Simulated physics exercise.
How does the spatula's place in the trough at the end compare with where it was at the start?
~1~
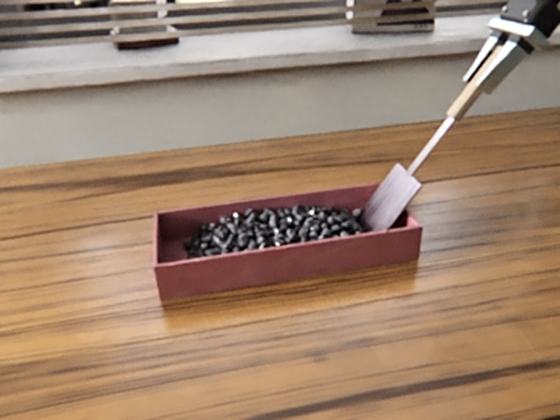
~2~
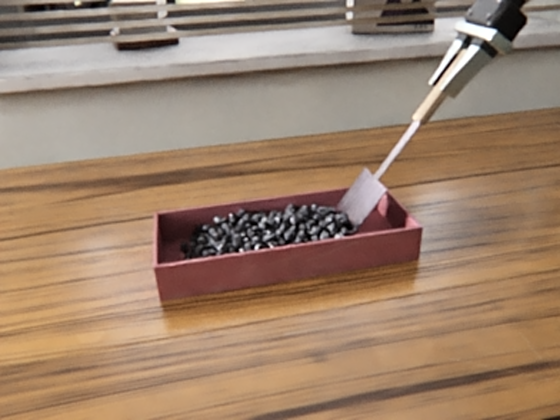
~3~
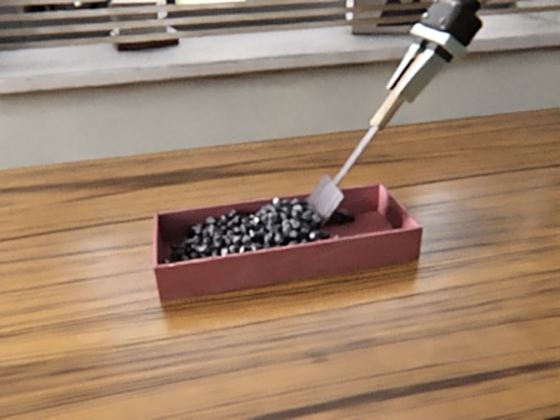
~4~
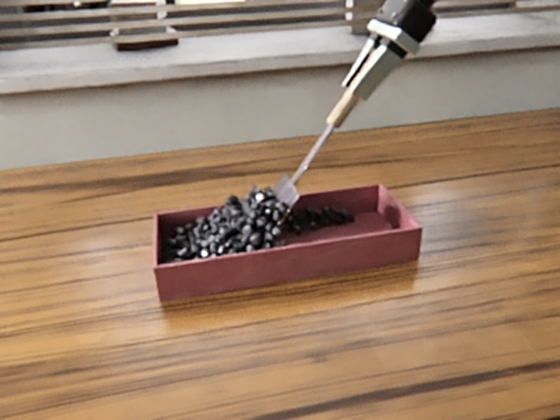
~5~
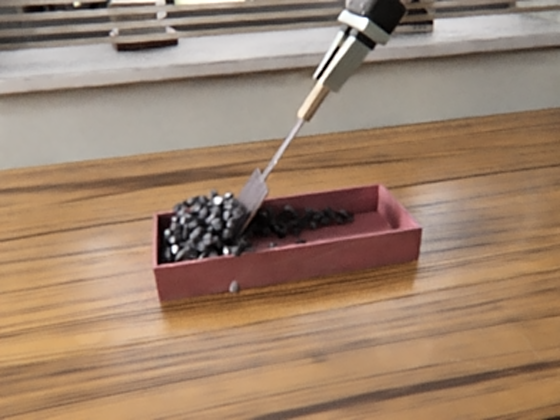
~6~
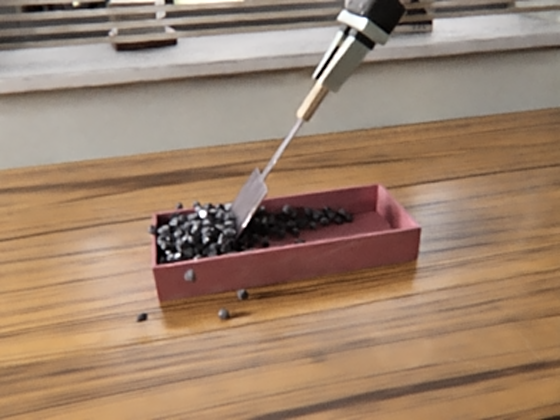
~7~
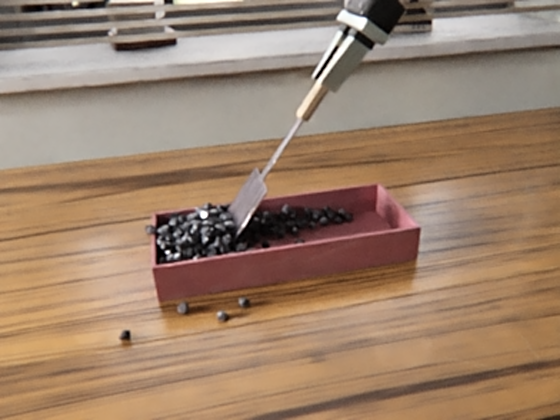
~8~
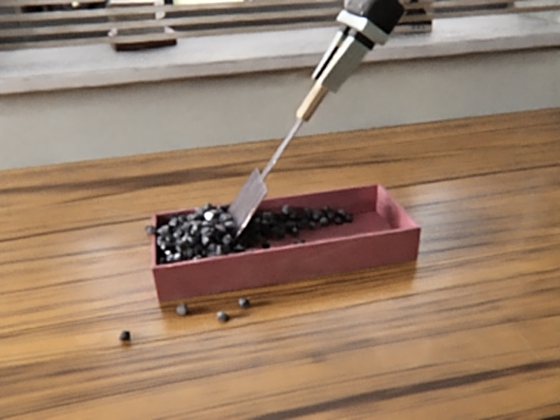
It starts at the right end of the trough and ends farther left, a little left of the trough's middle, resting against the heaped pebbles.
Robot arm pushing dark pebbles leftward along a red trough with a spatula, then stopping as a few spill onto the wooden table.
